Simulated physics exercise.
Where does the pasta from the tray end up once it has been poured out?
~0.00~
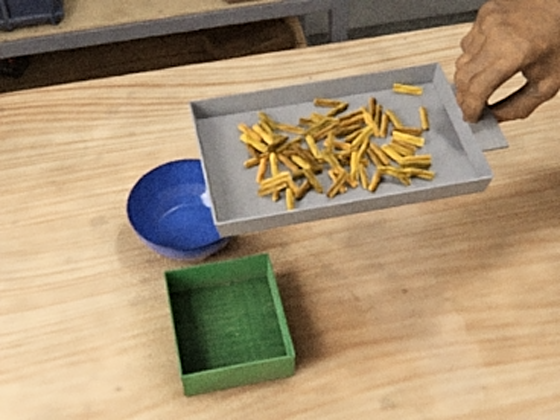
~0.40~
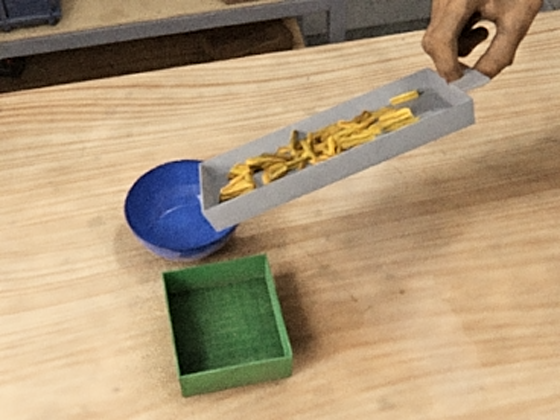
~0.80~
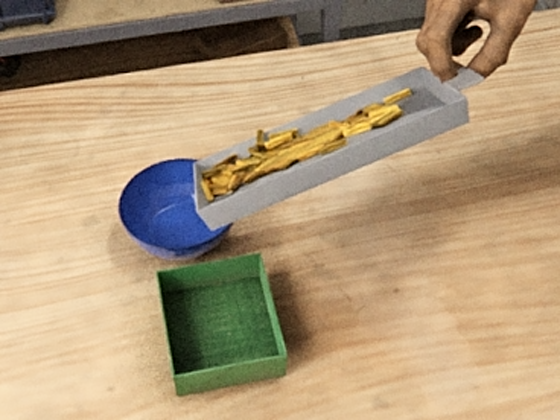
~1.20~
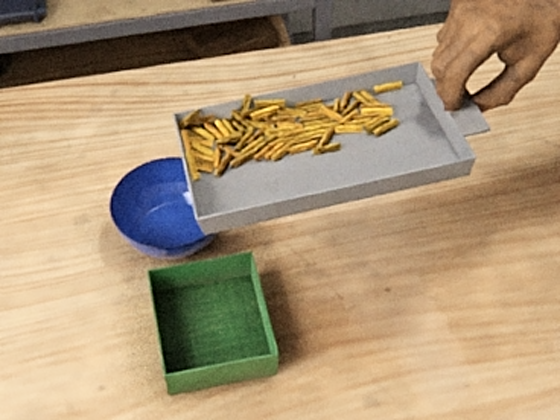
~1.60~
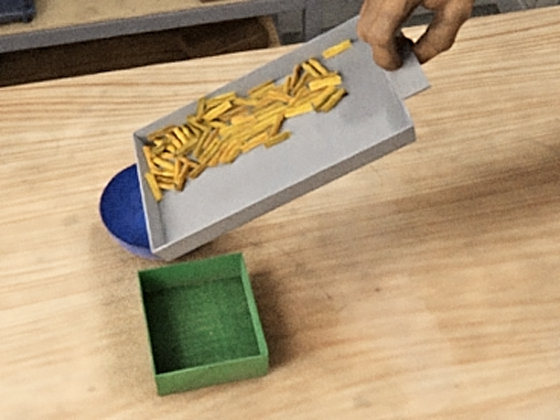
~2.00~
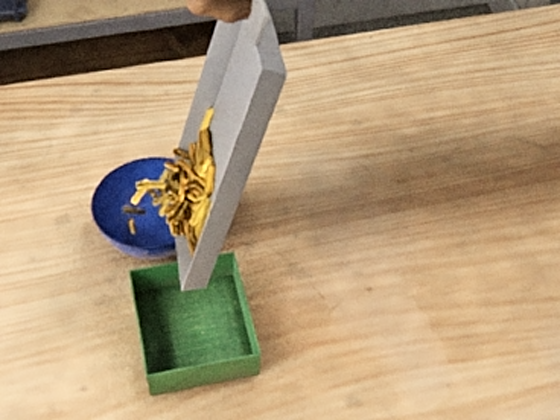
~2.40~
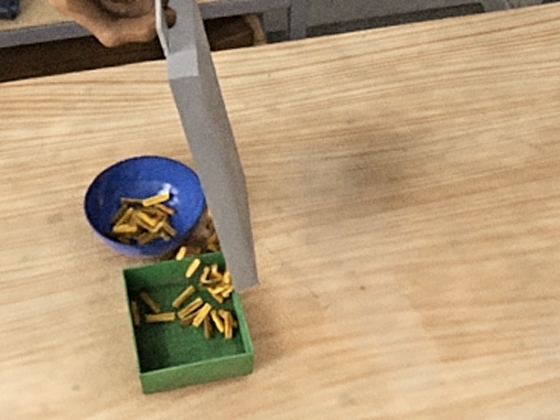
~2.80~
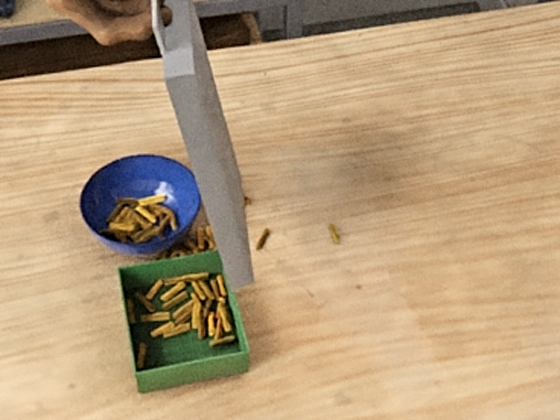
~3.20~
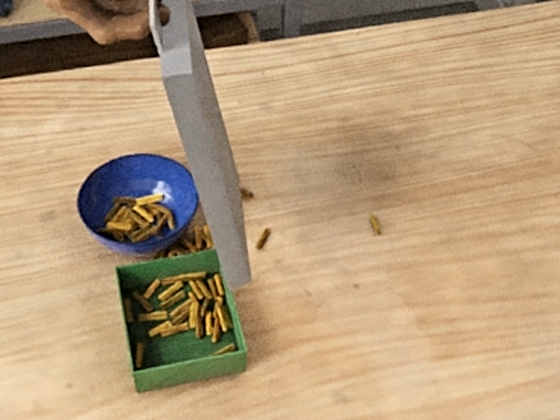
It ends up split between the green tin and the blue bowl, with a good share of it spilled outside them on the table.
